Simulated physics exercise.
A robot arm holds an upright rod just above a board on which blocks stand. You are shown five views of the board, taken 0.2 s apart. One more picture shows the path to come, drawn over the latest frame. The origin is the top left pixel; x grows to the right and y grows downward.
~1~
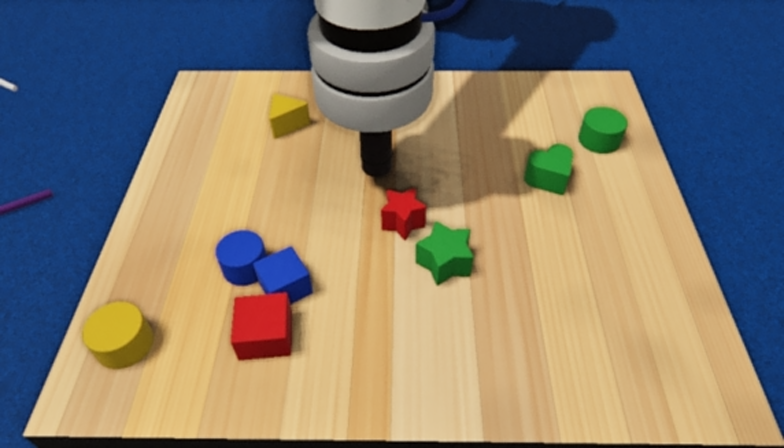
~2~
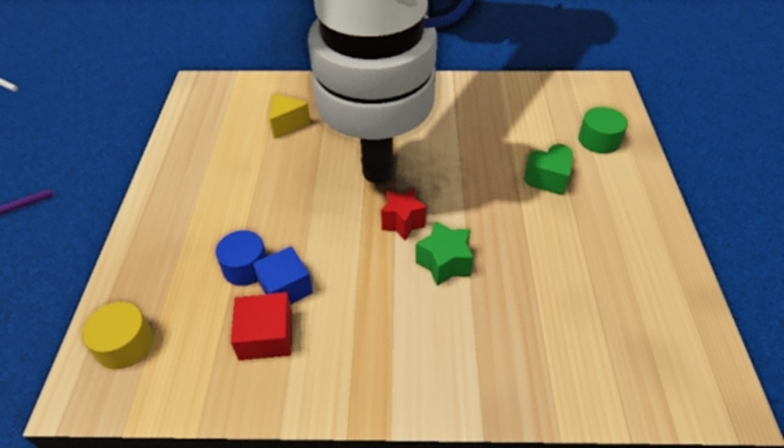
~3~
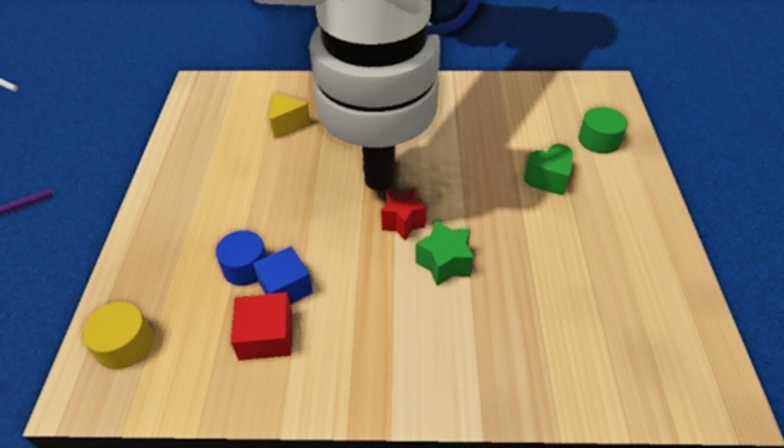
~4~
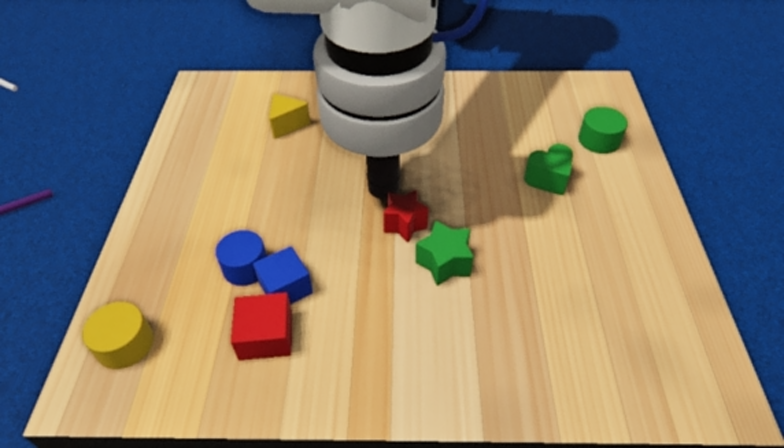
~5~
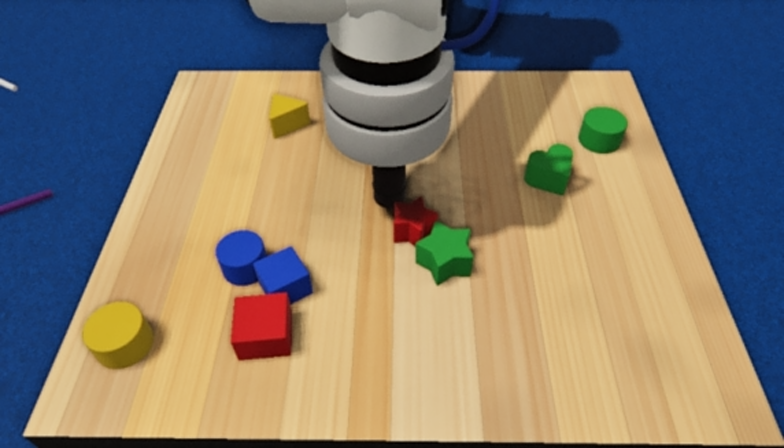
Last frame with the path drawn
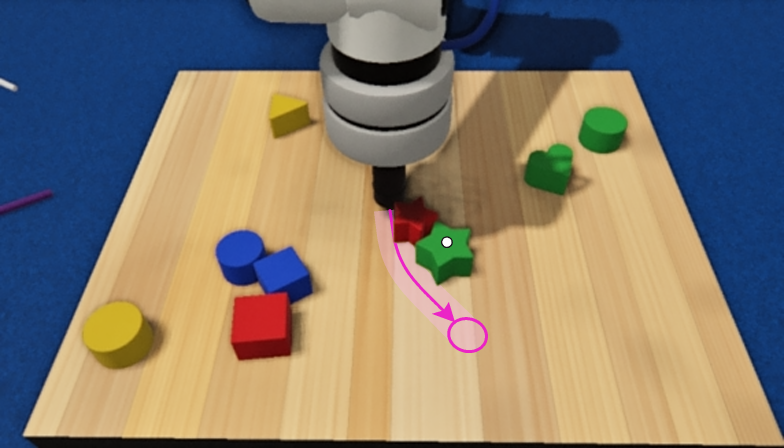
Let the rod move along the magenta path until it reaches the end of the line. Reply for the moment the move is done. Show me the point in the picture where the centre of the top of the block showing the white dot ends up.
Located at (513, 257).
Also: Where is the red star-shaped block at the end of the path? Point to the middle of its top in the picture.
Roughly at (475, 278).
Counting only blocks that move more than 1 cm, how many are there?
Two blocks, no more.
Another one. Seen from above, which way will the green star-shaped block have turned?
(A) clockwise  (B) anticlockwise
That would be B.
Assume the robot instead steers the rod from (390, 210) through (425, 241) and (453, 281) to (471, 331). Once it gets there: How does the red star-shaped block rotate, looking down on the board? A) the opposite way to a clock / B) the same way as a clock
My answer is option A.
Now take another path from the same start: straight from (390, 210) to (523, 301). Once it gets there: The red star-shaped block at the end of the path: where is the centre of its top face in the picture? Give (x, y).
Most likely (525, 311).
The drawn path runs from (390, 210) via (398, 252) and (426, 293), ending at (468, 335); the dot is on the green star-shaped block.
On the path given first. One third of the way, rod at (398, 240); red star-shaped block at (431, 237), turned 65° anticlockwise; green star-shaped block at (471, 252).
Two thirds of the way, rod at (427, 282); red star-shaped block at (460, 263), turned 95° anticlockwise; green star-shaped block at (503, 258), turned 25° anticlockwise.
At the end, rod at (469, 324); red star-shaped block at (475, 278), turned 135° anticlockwise; green star-shaped block at (513, 257), turned 45° anticlockwise.
